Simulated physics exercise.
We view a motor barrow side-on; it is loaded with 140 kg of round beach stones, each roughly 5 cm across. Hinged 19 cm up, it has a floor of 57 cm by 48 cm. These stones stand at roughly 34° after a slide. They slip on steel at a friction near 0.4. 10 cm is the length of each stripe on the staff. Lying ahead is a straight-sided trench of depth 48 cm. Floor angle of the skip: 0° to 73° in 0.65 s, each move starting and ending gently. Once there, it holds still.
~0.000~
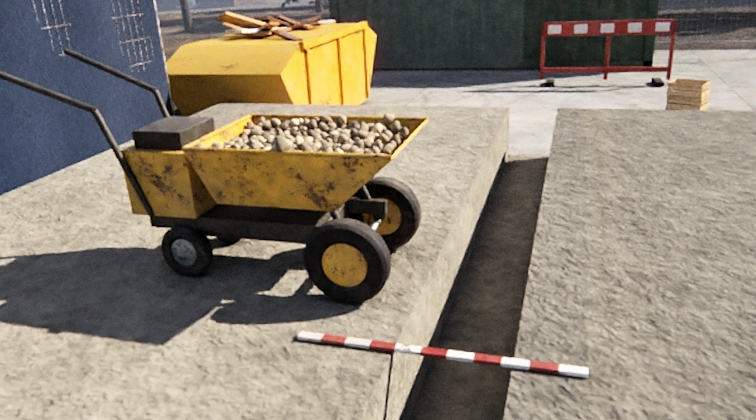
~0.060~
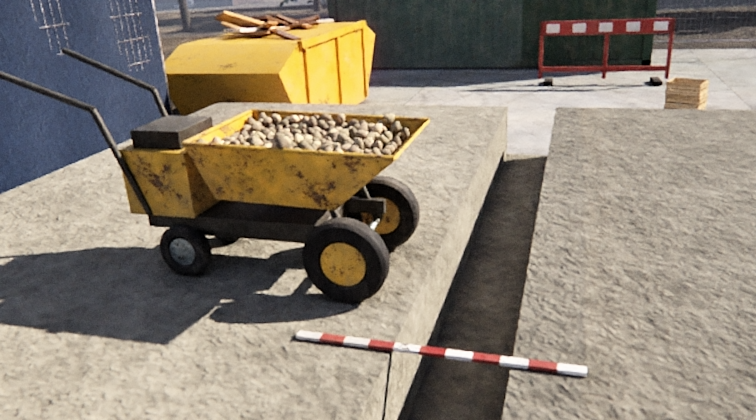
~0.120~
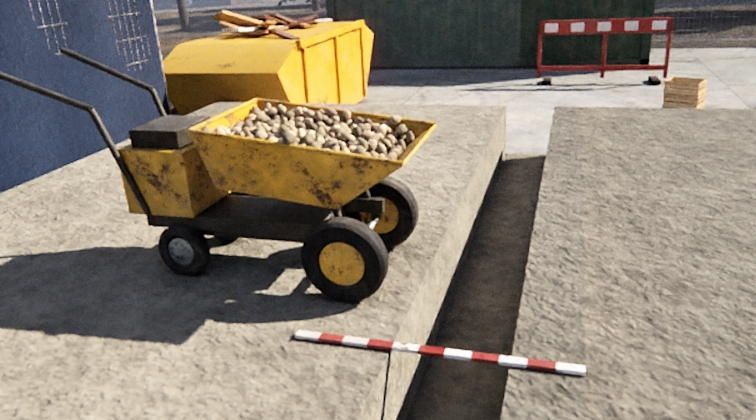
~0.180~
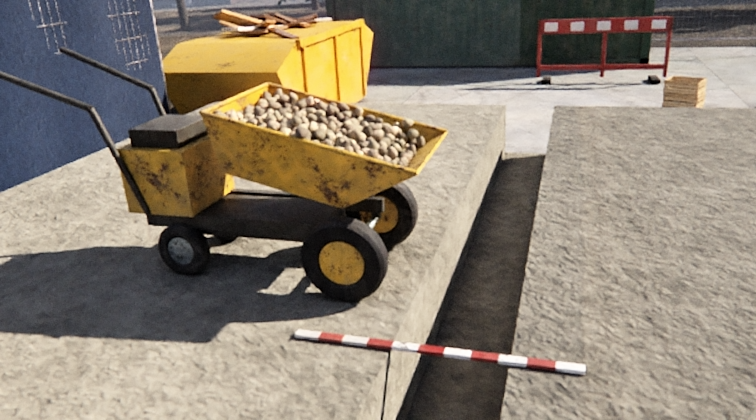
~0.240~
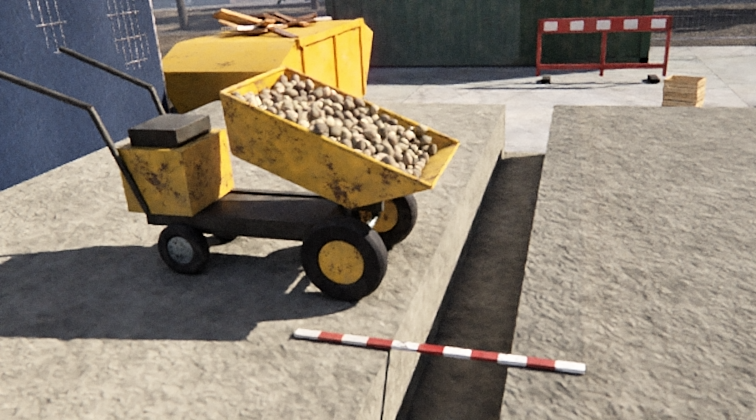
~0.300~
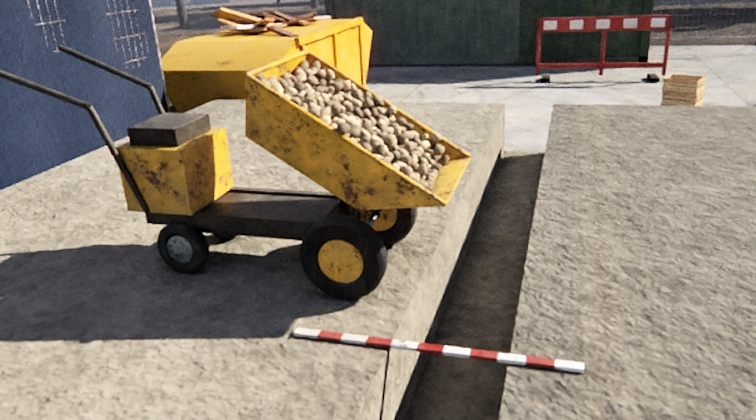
On a sunlit concrete yard beside a narrow trench, a yellow motor barrow loaded with round stones stood still while its skip tilted steadily forward to the right, its back end rising well up.
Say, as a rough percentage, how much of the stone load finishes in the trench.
Roughly 47 out of 100.
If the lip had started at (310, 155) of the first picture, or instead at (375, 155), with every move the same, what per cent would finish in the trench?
I'd expect some 100 per cent, then some 70.
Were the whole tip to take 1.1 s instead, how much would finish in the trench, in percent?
With that timing, about 55 per cent.
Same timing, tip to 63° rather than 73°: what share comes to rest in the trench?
Near 35 per cent then.
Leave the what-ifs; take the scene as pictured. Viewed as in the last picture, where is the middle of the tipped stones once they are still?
(541, 278).
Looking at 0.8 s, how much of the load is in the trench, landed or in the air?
About 25 per cent by then.
After 0.5 s the floor is at 62°; 100 % in the skip; the foremost stones are at (474, 227).
After 0.8 s the floor is at 73°; 57 % in the skip, 24 % in the trench, 19 % past the trench; the foremost stones are at (573, 281).
After 1.1 s the floor is at 73°; 1 % in the skip, 45 % in the trench, 54 % past the trench; the foremost stones are past the picture's edge.
After 3.0 s the floor is at 73°; 0 % in the skip, 47 % in the trench, 53 % past the trench; the foremost stones are past the picture's edge.
